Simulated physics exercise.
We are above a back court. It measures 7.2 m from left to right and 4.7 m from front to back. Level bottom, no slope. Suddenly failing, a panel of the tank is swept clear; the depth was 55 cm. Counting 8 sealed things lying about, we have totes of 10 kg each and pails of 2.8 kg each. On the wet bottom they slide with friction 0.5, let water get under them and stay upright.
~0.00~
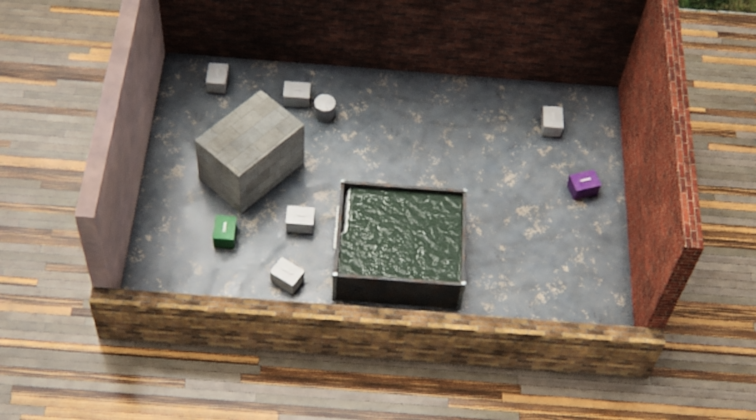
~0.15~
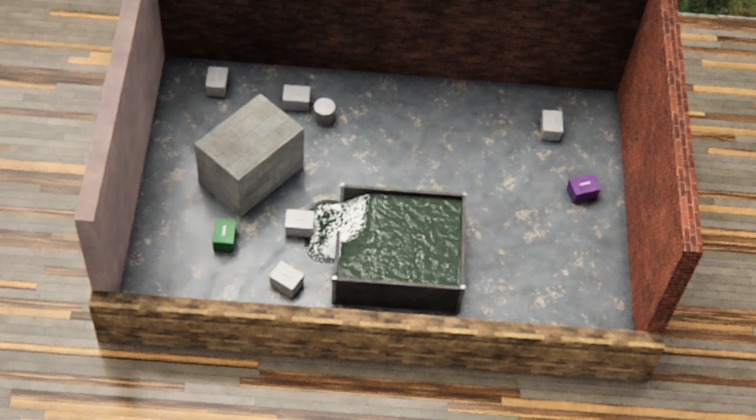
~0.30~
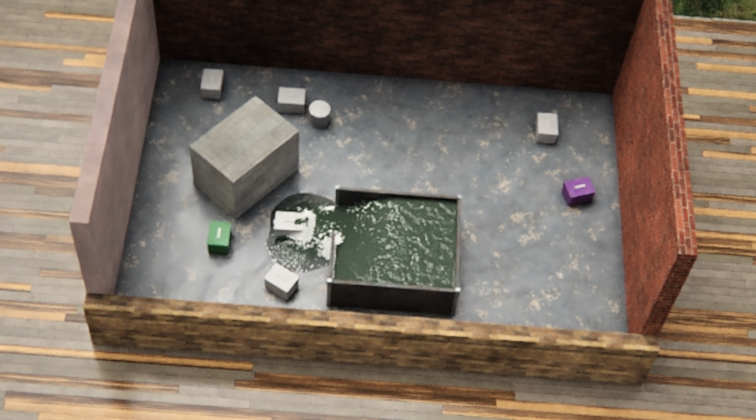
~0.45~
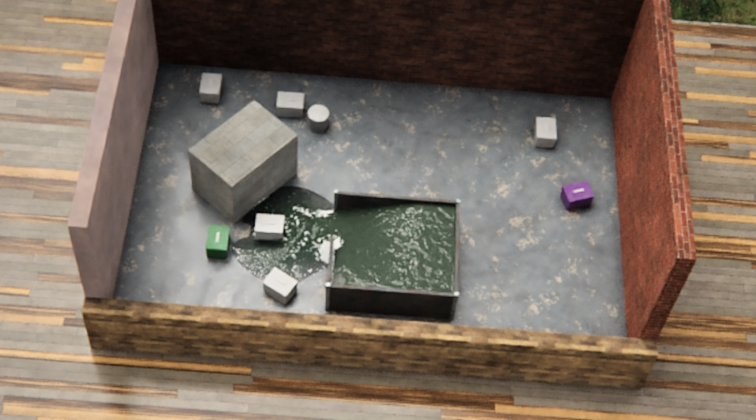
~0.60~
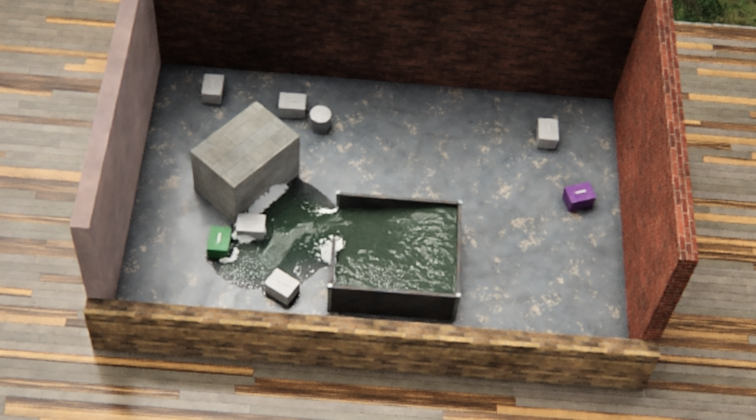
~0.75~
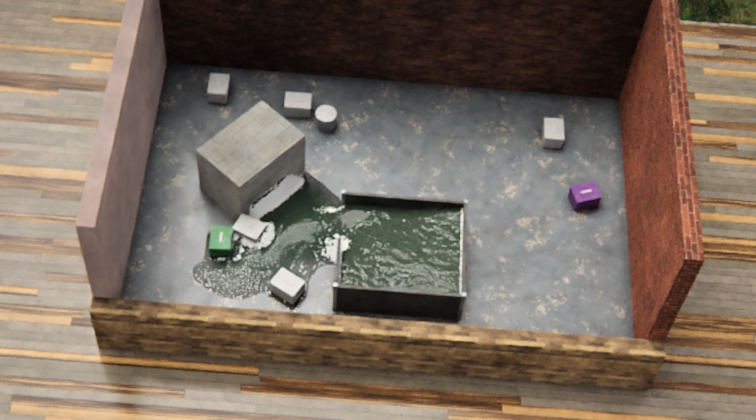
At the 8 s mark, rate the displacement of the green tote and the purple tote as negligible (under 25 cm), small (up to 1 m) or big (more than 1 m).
Green tote - big, purple tote - negligible.
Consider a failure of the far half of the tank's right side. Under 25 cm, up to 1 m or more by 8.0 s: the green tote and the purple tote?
In that situation the green tote stays about where it was, while the purple tote drifts a long way.
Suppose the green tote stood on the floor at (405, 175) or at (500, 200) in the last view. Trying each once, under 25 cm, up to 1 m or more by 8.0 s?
Well, it scarcely moves on the first try and scarcely moves on the second.
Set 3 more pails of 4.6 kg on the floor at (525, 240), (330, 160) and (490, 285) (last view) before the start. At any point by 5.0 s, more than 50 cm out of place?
One by one: Below the mark, beyond the mark, below the mark.
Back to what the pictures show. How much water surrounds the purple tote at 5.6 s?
About 0 cm.
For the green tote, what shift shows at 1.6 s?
It has shifted about 100 cm.
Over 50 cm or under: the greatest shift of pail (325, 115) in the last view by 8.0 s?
The answer is that it exceeded the limit.
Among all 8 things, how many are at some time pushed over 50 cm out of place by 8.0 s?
That comes to 3.
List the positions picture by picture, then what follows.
In the first picture, the green tote at (225, 227), on the bottom; the purple tote at (585, 180) rests on the ground; 2.6 m2 under water; 0 of 8 have shifted.
In the second picture, the green tote at (224, 231) rests on the ground; the purple tote at (585, 184), on the bottom; 3.0 m2 under water; 0 of 8 have shifted.
In the third picture, the green tote at (219, 233), on the bottom; the purple tote at (580, 187), on the bottom; water covers 3.6 m2; 1 of 8 have shifted.
In the fourth picture, the green tote at (218, 238) rests on the ground; the purple tote at (578, 191), on the bottom; water covers 4.3 m2; 1 of 8 have shifted.
In the fifth picture, the green tote at (219, 238), on the bottom; the purple tote at (580, 192) rests on the ground; 4.7 m2 under water; 1 of 8 have shifted.
In the sixth picture, the green tote at (221, 237), on the bottom, 6 cm from its start; the purple tote at (586, 192), on the bottom; 5.1 m2 under water; 2 of 8 have shifted.
After 1.6 s the green tote is near (149, 235), 1.1 m from its start, aground; the purple tote is near (586, 192), 0.0 m from its start, aground; 0 afloat.
After 3.6 s the green tote is near (190, 160), 1.5 m from its start, aground; the purple tote is near (586, 192), 0.0 m from its start, aground; 1 afloat.
After 5.6 s the green tote is near (211, 127), 2.0 m from its start, aground; the purple tote is near (586, 192), 0.0 m from its start, aground; 1 afloat.
After 8.0 s the green tote is near (213, 122), 2.1 m from its start, aground; the purple tote is near (586, 192), 0.0 m from its start, aground; 1 afloat.
